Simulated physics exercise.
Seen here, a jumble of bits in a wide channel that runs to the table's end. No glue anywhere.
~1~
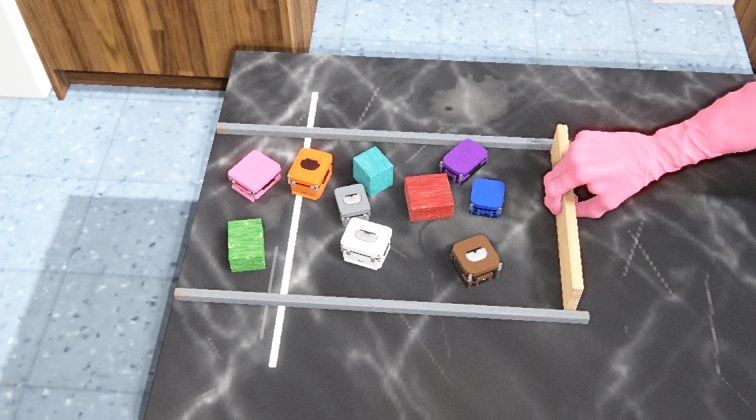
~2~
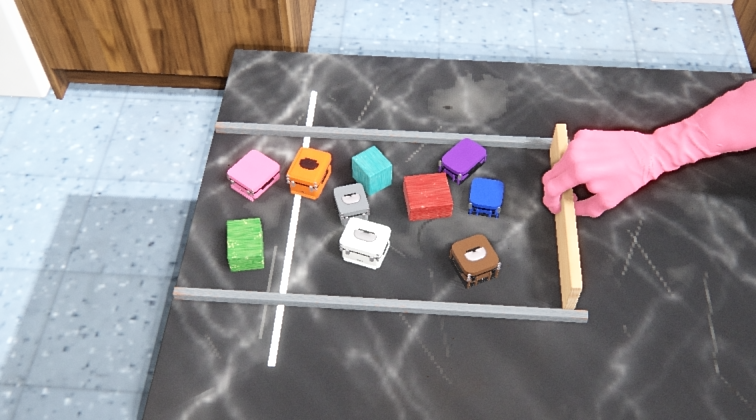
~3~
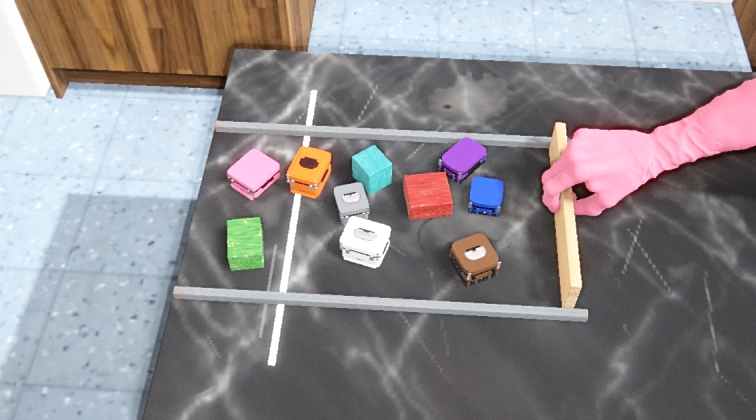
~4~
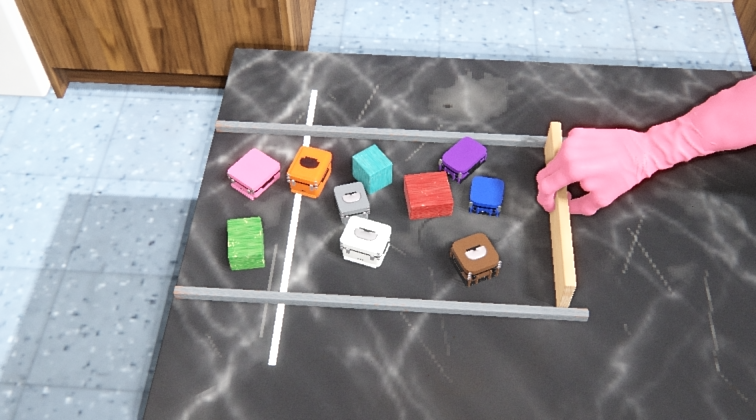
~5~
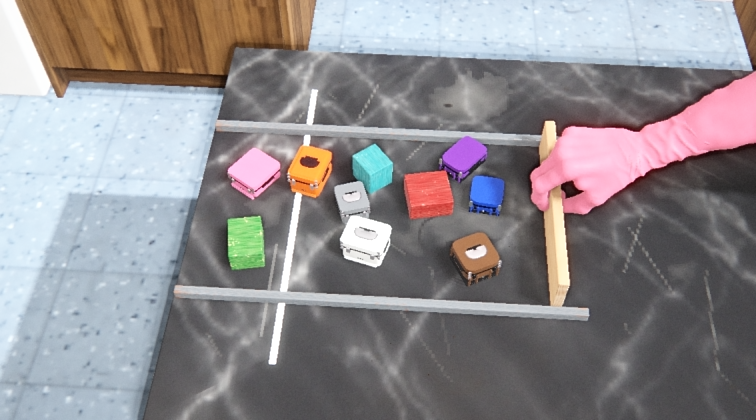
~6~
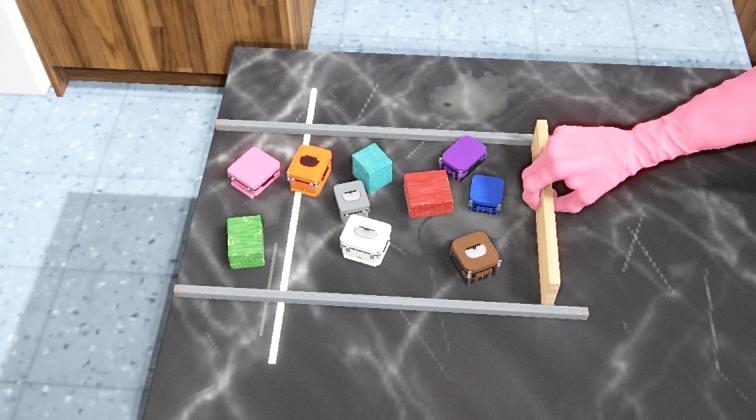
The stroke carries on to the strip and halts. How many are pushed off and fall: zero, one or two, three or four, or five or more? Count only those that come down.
As it turns out, the number that fall off is one or two.
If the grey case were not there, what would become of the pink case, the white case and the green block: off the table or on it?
The pink case tumbles off; the white case holds on; the green block survives.
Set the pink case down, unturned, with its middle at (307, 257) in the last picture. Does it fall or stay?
It holds on.
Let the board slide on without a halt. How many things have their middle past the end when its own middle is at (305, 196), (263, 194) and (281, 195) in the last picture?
In that order 1, 4 and 3.
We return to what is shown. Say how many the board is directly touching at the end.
The number is 3.
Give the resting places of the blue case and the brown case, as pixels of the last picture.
Near (283, 187) and (271, 241).
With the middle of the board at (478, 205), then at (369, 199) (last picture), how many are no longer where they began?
4 and 9.
A little later, none off yet; pink case at rest near (255, 173); green block at rest near (246, 242); orange case at rest near (310, 171).
Next, none off yet; pink case moving near (247, 170); green block at rest near (246, 242); orange case shifted a little near (289, 164).
When it is over, the number that fall off is one or two; down, pink case.
